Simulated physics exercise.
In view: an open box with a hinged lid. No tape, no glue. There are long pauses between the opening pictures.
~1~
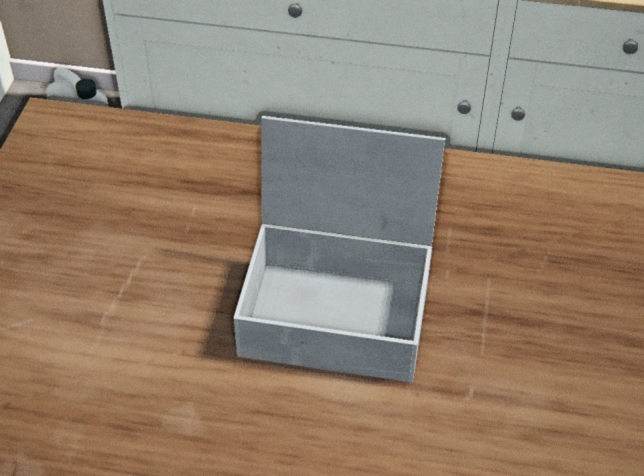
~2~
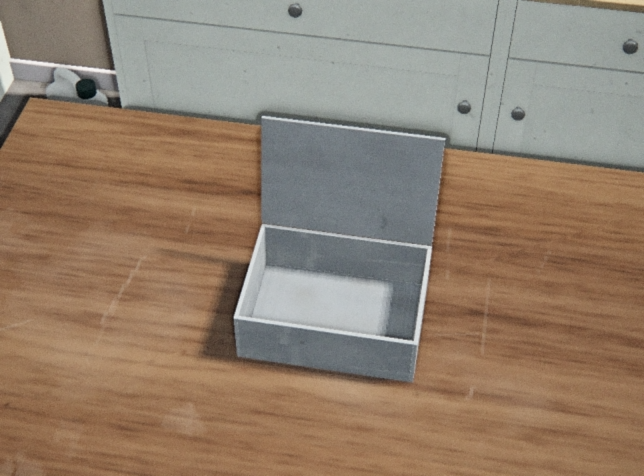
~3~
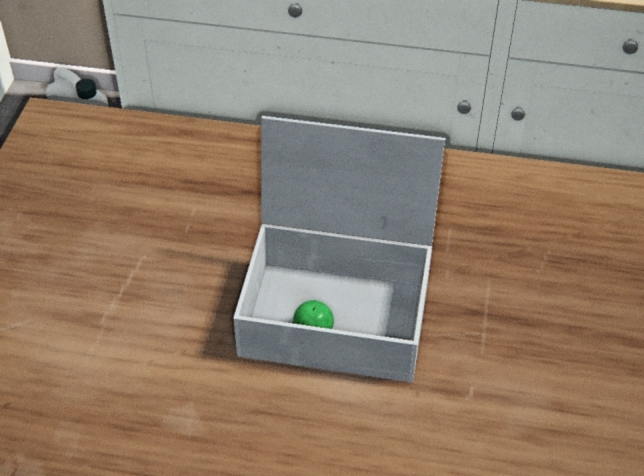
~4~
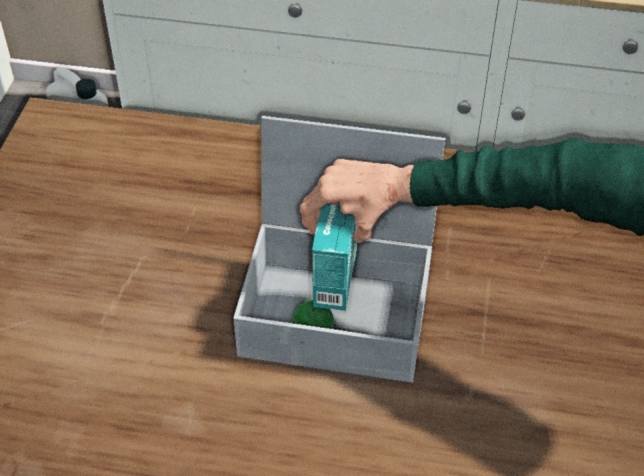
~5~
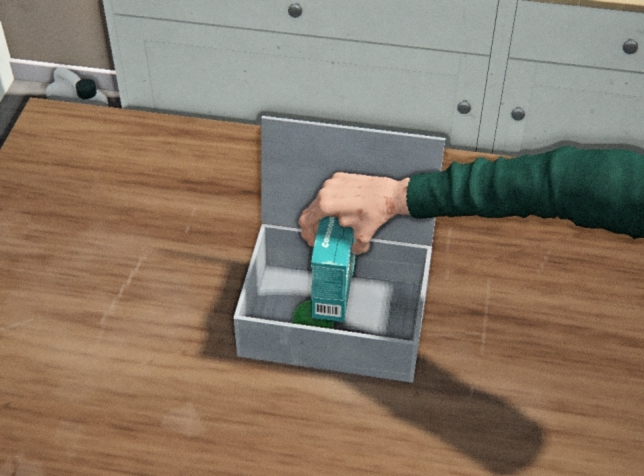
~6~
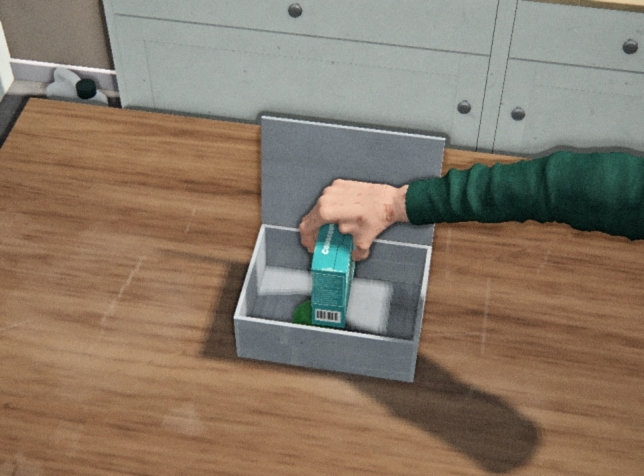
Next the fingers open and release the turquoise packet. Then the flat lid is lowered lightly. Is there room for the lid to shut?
It shuts flat.
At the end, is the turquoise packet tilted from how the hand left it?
The turquoise packet tips.
Then, 0.40 s after the last picture, turquoise packet on its side near (359, 307); green apple rolled about its own width.
Then, 1.20 s after the last picture, lid starting down; turquoise packet on its side near (362, 309); green apple rolled about its own width.
Then, 1.70 s after the last picture, lid 50° above the rim; turquoise packet on its side near (362, 309); green apple rolled about its own width.
Then, 2.10 s after the last picture, lid 11° above the rim; turquoise packet on its side near (362, 309); green apple rolled about its own width.
At rest, lid shut; tipped over in the box, turquoise packet; moved from the start, green apple. Seen from the same camera at the end, turquoise packet near (362, 309).
